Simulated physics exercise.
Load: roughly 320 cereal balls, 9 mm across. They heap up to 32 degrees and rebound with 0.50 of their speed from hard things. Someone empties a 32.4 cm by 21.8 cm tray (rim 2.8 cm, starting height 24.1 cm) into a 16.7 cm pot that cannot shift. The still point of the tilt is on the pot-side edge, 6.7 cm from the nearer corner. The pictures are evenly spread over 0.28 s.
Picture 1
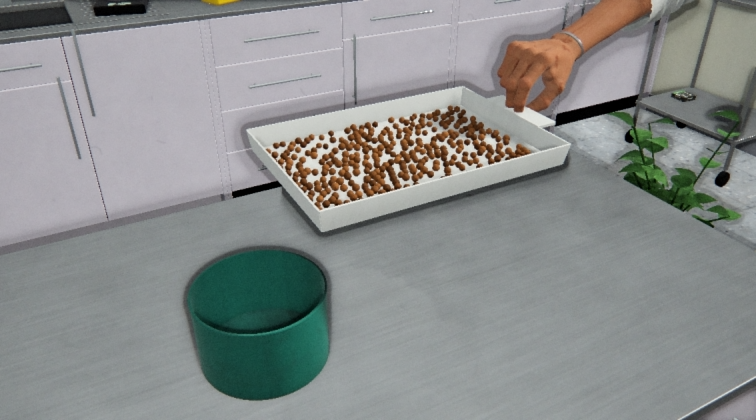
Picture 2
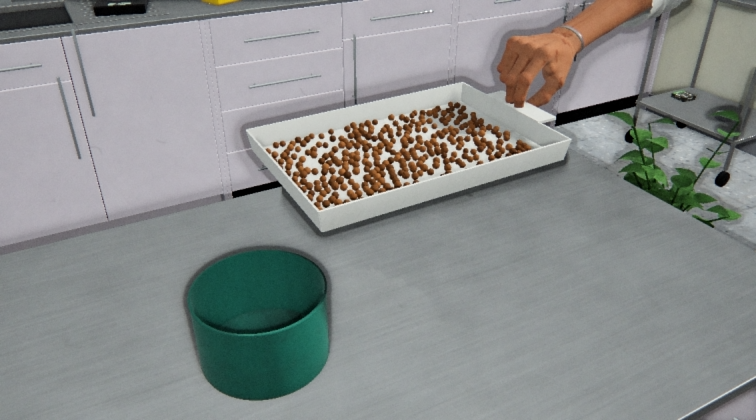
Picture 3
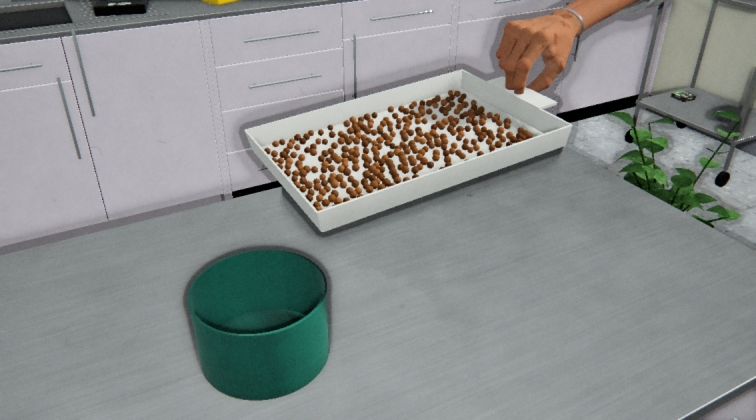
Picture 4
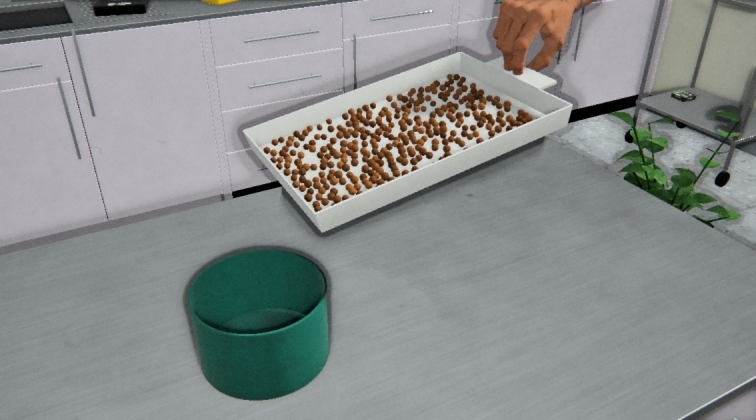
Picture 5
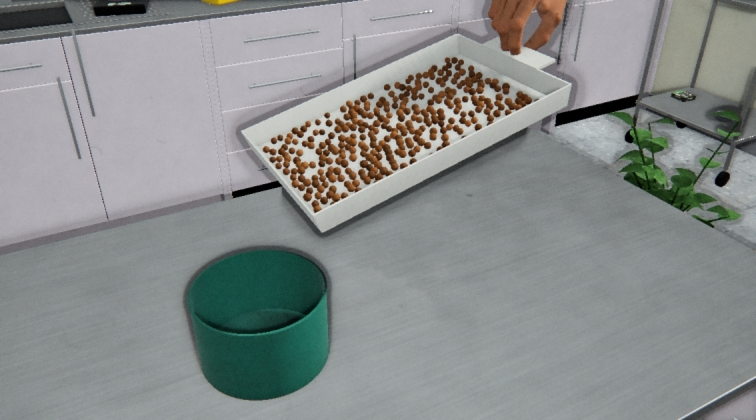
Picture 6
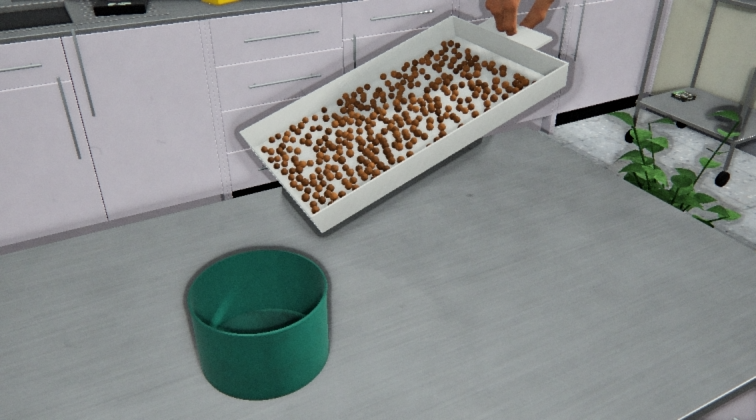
A hand raising the right end of a white tray of small brown balls, tilting it beside a green pot on a grey table.
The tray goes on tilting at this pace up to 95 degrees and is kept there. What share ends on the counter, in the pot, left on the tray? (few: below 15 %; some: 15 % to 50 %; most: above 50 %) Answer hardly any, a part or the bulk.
Counter: A part, pot: The bulk, tray: Hardly any.
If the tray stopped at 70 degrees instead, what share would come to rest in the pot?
It would be near 5 per cent.
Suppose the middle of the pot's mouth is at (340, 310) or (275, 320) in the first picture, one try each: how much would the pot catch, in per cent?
Some 10 and 55 per cent.
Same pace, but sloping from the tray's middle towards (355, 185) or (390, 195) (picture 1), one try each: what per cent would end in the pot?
About 20 and 0 per cent.
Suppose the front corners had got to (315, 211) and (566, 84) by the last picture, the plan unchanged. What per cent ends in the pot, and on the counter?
Pot 70, counter 30.
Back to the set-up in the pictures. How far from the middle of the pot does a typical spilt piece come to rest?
Some 16 cm.
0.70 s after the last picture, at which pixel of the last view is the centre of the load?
Near (281, 161).
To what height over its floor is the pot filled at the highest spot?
Some 2.5 cm.
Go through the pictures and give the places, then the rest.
The first frame shows tray tilt 0 degrees, front corners at (321, 209) and (566, 143); middle of the pieces at (393, 154); pot at (258, 289).
The second frame shows tray tilt 1 degrees, front corners at (321, 209) and (566, 139); middle of the pieces at (393, 152).
The third frame shows tray tilt 5 degrees, front corners at (319, 209) and (567, 125), lowest corner left front; middle of the pieces at (392, 146).
The fourth frame shows tray tilt 9 degrees, front corners at (317, 210) and (567, 105), lowest corner left front; middle of the pieces at (391, 137).
The fifth frame shows tray tilt 14 degrees, front corners at (315, 211) and (566, 84), lowest corner left front; middle of the pieces at (389, 129).
The sixth frame shows tray tilt 19 degrees, front corners at (313, 213) and (563, 64), lowest corner left front; middle of the pieces at (386, 121); pot at (258, 289).
Then, 0.42 s after the last picture, tilt 55 degrees; the tray holds 100 %, the pot 0 %.
Then, 0.70 s after the last picture, tilt 80 degrees; the tray holds 90 %, the pot 0 %.
Then, 1.09 s after the last picture, tilt 95 degrees; the tray holds 40 %, the pot 10 %.
In the end, counter 30 %, pot 70 %, tray 0 %.
